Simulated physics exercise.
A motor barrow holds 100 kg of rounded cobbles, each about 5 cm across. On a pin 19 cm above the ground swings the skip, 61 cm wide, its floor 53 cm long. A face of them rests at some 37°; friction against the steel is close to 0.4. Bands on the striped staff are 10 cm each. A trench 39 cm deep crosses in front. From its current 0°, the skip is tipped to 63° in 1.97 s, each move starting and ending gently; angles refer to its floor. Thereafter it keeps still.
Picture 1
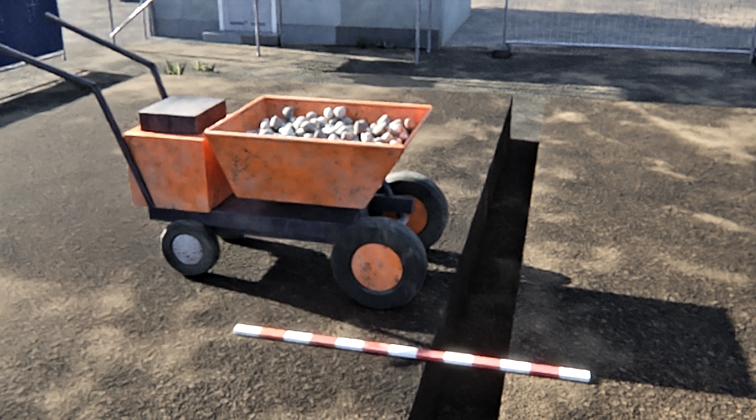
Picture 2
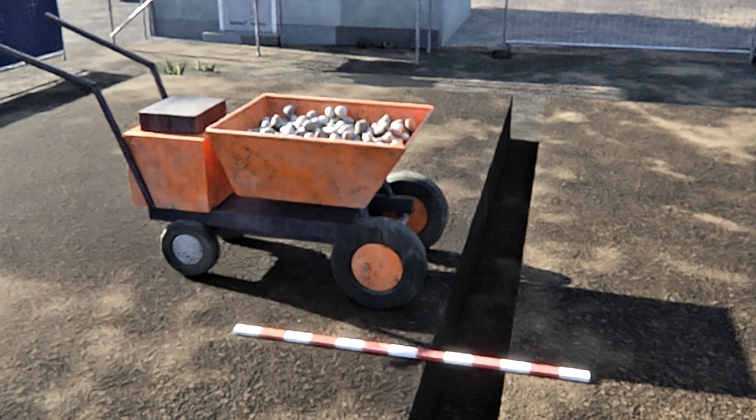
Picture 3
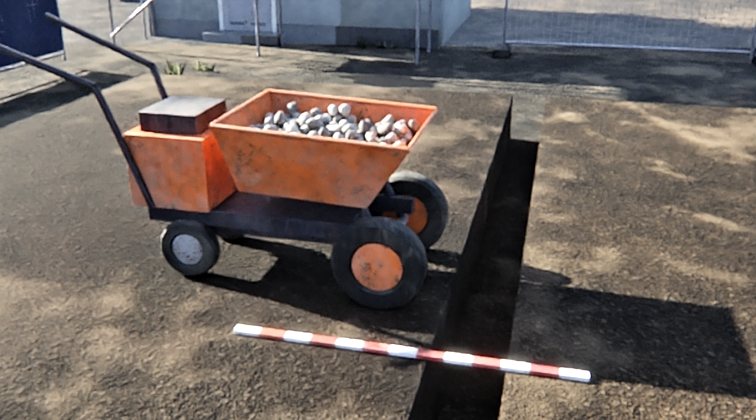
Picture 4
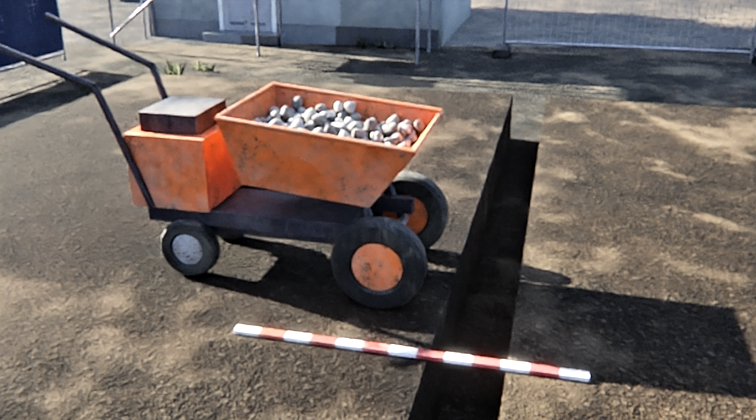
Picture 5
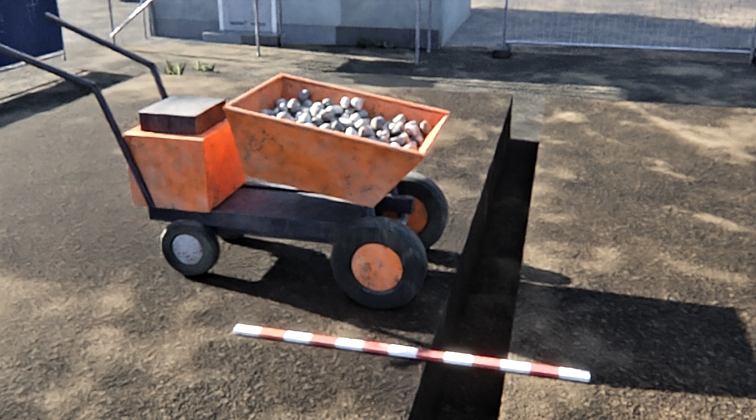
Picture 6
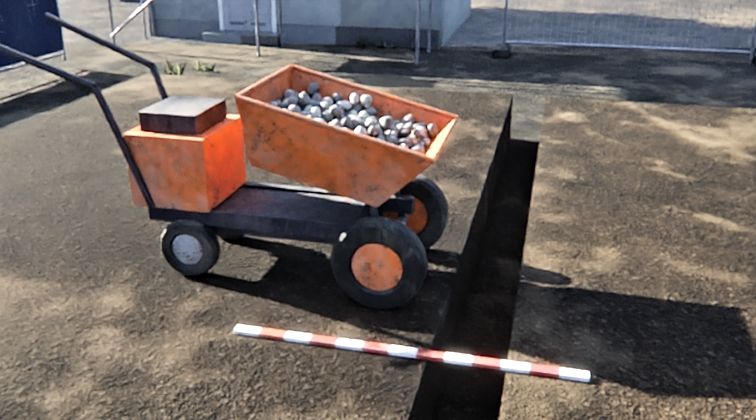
On sunlit tarmac beside a narrow trench, an orange motor barrow's skip of rounded stones slowly tilting forward to the right.
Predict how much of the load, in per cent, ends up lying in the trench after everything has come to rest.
Roughly 17 per cent of it.
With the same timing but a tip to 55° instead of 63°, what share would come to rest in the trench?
Some 10% would finish there.
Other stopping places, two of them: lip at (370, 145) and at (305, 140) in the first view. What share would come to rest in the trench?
From the first spot near 40, from the second near 50 per cent.
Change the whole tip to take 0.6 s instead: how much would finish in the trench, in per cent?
5 %.
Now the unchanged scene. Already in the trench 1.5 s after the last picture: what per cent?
By that moment, roughly 0 per cent of the load.
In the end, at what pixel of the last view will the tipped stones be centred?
Somewhere around (553, 290) in the last picture.
Then, 0.9 s after the last picture the floor is at 53°, 100 % in the skip; the foremost stones are at (490, 175).
Then, 1.5 s after the last picture the floor is at 63°, 79 % in the skip, 1 % in the trench, 19 % past the trench; the foremost stones are at (598, 284).
Then, 1.8 s after the last picture the floor is at 63°, 58 % in the skip, 3 % in the trench, 40 % past the trench; the foremost stones are at (656, 302).
Then, 3.8 s after the last picture the floor is at 63°, 38 % in the skip, 17 % in the trench, 46 % past the trench; the foremost stones are at (680, 290).
